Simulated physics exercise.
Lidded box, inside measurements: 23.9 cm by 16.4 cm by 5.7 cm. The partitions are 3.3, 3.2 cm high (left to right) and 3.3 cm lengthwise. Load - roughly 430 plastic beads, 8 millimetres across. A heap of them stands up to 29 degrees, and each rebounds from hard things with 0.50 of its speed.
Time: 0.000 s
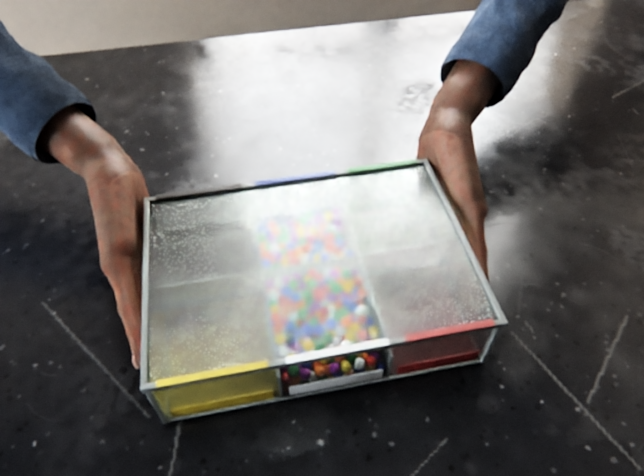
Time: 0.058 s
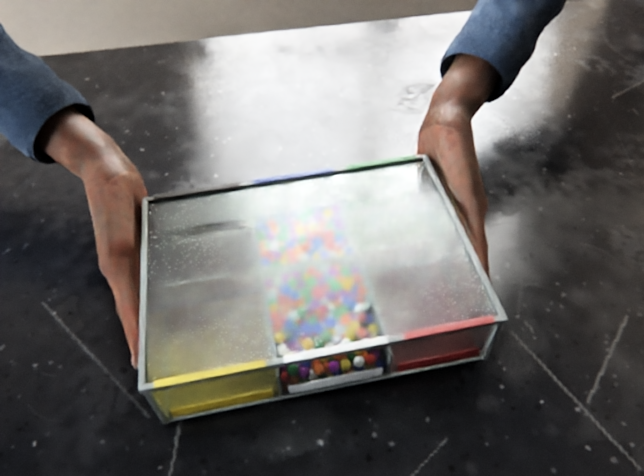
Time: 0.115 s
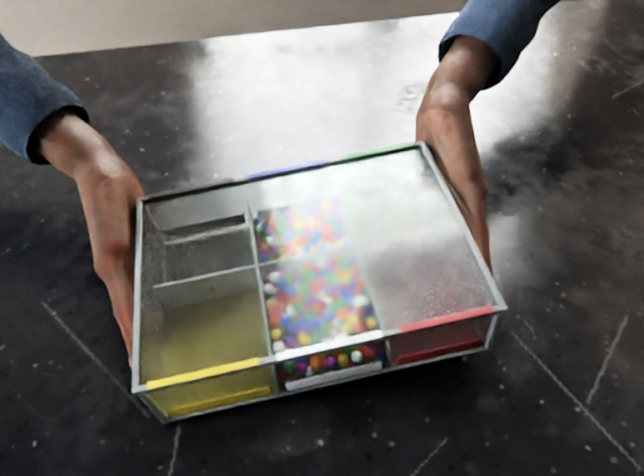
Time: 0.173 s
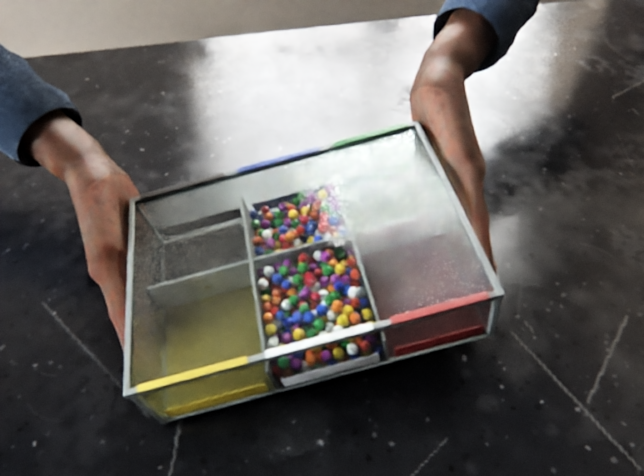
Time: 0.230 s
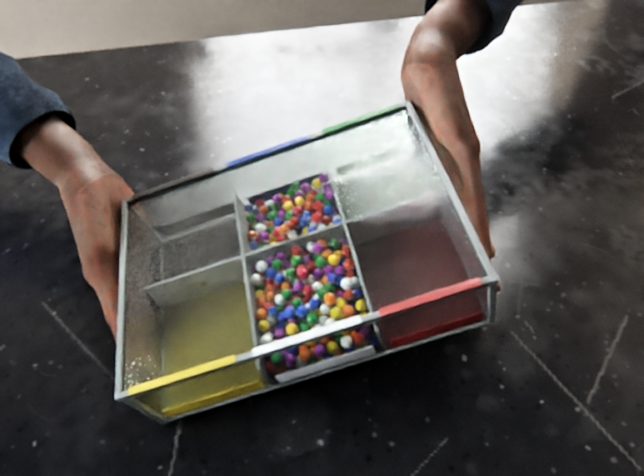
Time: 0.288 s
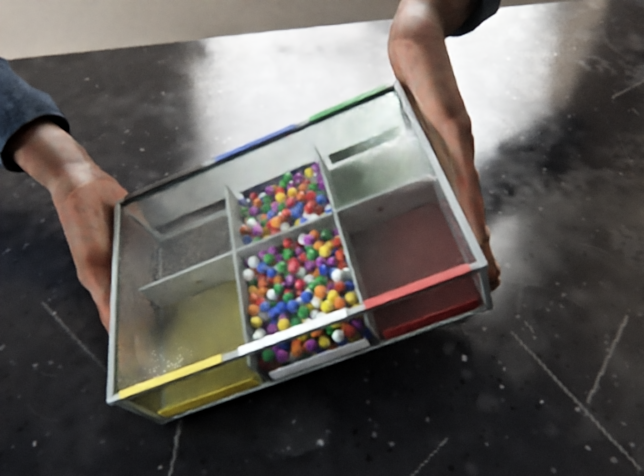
On a dark, scratched stone surface, two hands in blue sleeves hold a shallow clear-lidded box, its top hazy with glare over multicoloured beads. The hands tilt it steadily, the left front corner lowest and the right side rising, as the glare clears from left to right, revealing divided compartments.
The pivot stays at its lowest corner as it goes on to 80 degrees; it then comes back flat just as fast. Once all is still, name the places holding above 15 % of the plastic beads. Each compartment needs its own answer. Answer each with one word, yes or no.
Red: No. Blue: Yes. Green: No. Yellow: Yes. White: Yes. Black: No.
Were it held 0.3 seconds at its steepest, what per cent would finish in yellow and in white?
Yellow 45, white 30.
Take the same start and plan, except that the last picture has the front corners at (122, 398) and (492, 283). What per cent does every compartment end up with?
By the end red holds 0%, blue holds 20%, green holds 0%, yellow holds 40%, white holds 35% and black holds 5%.
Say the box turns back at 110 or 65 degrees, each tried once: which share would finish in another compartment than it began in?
I'd expect close to 100 and then close to 20 per cent.
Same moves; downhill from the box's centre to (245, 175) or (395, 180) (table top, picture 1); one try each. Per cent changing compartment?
First try: Around 40 percent; second try: Around 50 percent.
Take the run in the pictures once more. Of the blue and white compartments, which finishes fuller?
White.
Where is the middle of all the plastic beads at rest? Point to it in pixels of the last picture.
(276, 318) or so.
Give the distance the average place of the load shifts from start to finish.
Roughly 5.5 cm.
After 1.07 s, tilt 79 degrees; blue 30 %, yellow 25 %, white 45 %, black 5 %.
Then, at 1.59 s, tilt 34 degrees; blue 20 %, yellow 40 %, white 35 %, black 10 %.
After 2.17 s, tilt 0 degrees; blue 20 %, yellow 40 %, white 35 %, black 10 %.
By 2.7 s all is still; red 0 %, blue 20 %, green 0 %, yellow 40 %, white 35 %, black 10 %.
